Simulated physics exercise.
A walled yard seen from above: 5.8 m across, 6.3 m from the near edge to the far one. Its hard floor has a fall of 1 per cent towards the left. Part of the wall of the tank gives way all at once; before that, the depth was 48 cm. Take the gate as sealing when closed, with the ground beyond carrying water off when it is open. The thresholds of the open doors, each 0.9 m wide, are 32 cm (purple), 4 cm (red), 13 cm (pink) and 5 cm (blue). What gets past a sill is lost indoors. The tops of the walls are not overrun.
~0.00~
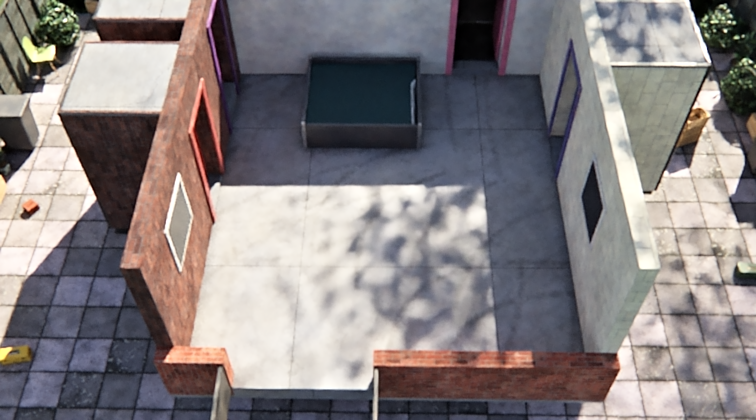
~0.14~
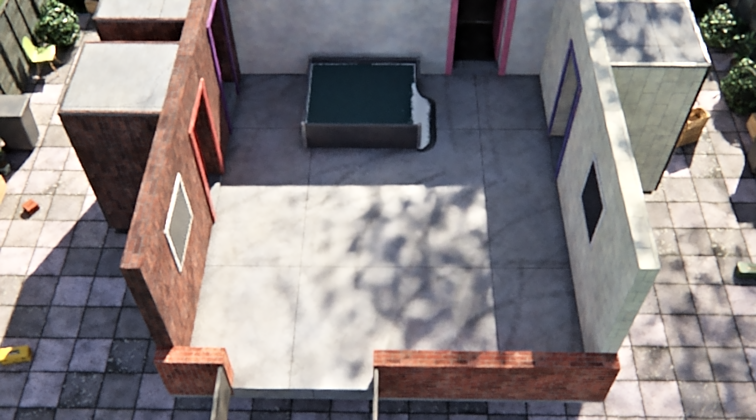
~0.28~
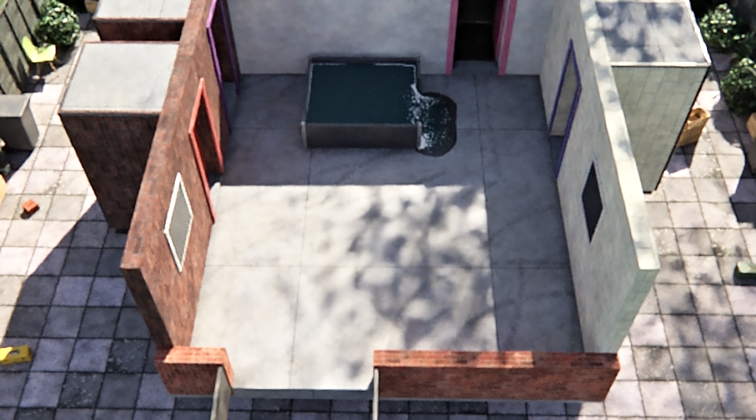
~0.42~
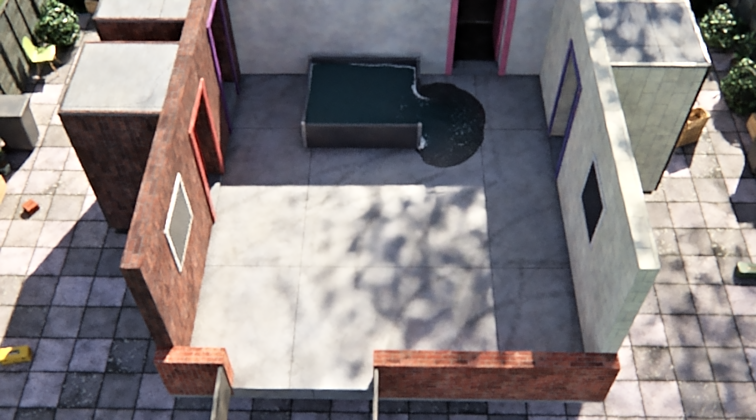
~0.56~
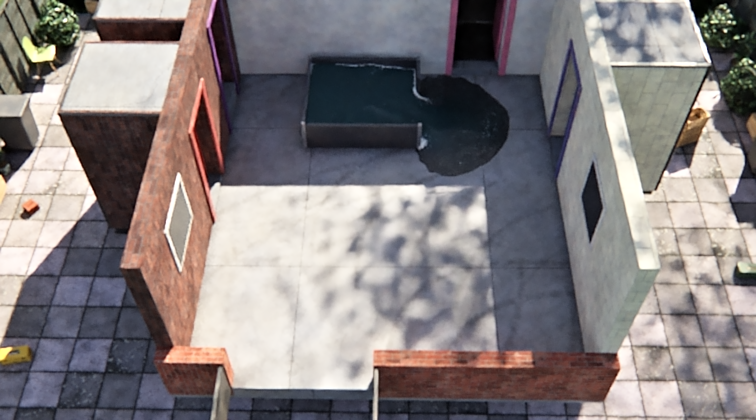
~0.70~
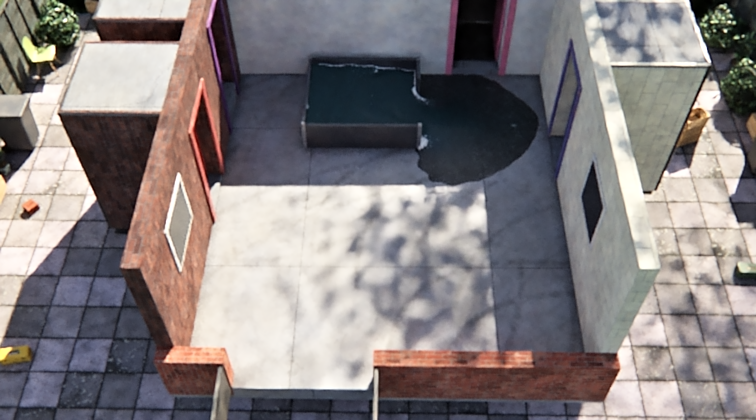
Dark water poured out through the right side of a low tank in a walled yard, spilling first as a small patch, then spreading into a wide, rounded pool across the grey floor.
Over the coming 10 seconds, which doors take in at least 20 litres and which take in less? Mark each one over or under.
Purple door - under; red door - under; pink door - under; blue door - over.
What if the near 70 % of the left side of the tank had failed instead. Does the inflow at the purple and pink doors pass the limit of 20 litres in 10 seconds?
Door purple stays within, door pink stays within.
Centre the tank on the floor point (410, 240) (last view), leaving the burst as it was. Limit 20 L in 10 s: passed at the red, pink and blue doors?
Red gets no more than that, pink gets no more than that, blue gets no more than that.
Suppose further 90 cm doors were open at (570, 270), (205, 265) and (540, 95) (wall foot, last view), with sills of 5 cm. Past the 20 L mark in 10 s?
Result in order - not enough, not enough, more than that.
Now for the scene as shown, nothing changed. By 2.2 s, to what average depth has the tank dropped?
Roughly 24 centimetres.
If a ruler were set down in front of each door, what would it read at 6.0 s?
Centimetres: Purple 3 / red 0 / pink 7 / blue 10.
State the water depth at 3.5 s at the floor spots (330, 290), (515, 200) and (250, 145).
Depths: About 0, 5 and 0 centimetres.
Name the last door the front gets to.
The final one is the red door.
After 1.4 s water covers 20 % of the floor and is deepest (22 cm) near (430, 128); purple door not reached, red door not reached, pink door 6 cm at the sill, 0 L in, blue door 13 cm at the sill, 14 L in.
After 2.2 s water covers 25 % of the floor and is deepest (26 cm) near (527, 107); purple door not reached, red door not reached, pink door 8 cm at the sill, 0 L in, blue door 19 cm at the sill, 73 L in.
After 3.5 s water covers 30 % of the floor and is deepest (15 cm) near (539, 121); purple door not reached, red door not reached, pink door 13 cm at the sill, 3 L in, blue door 14 cm at the sill, 148 L in.
After 6.0 s water covers 50 % of the floor and is deepest (10 cm) near (564, 364); purple door 3 cm at the sill, 0 L in, red door not reached, pink door 7 cm at the sill, 3 L in, blue door 10 cm at the sill, 192 L in.
After 10.0 s water covers 75 % of the floor and is deepest (8 cm) near (187, 371); purple door 3 cm at the sill, 0 L in, red door 3 cm at the sill, 0 L in, pink door 5 cm at the sill, 3 L in, blue door 4 cm at the sill, 206 L in.
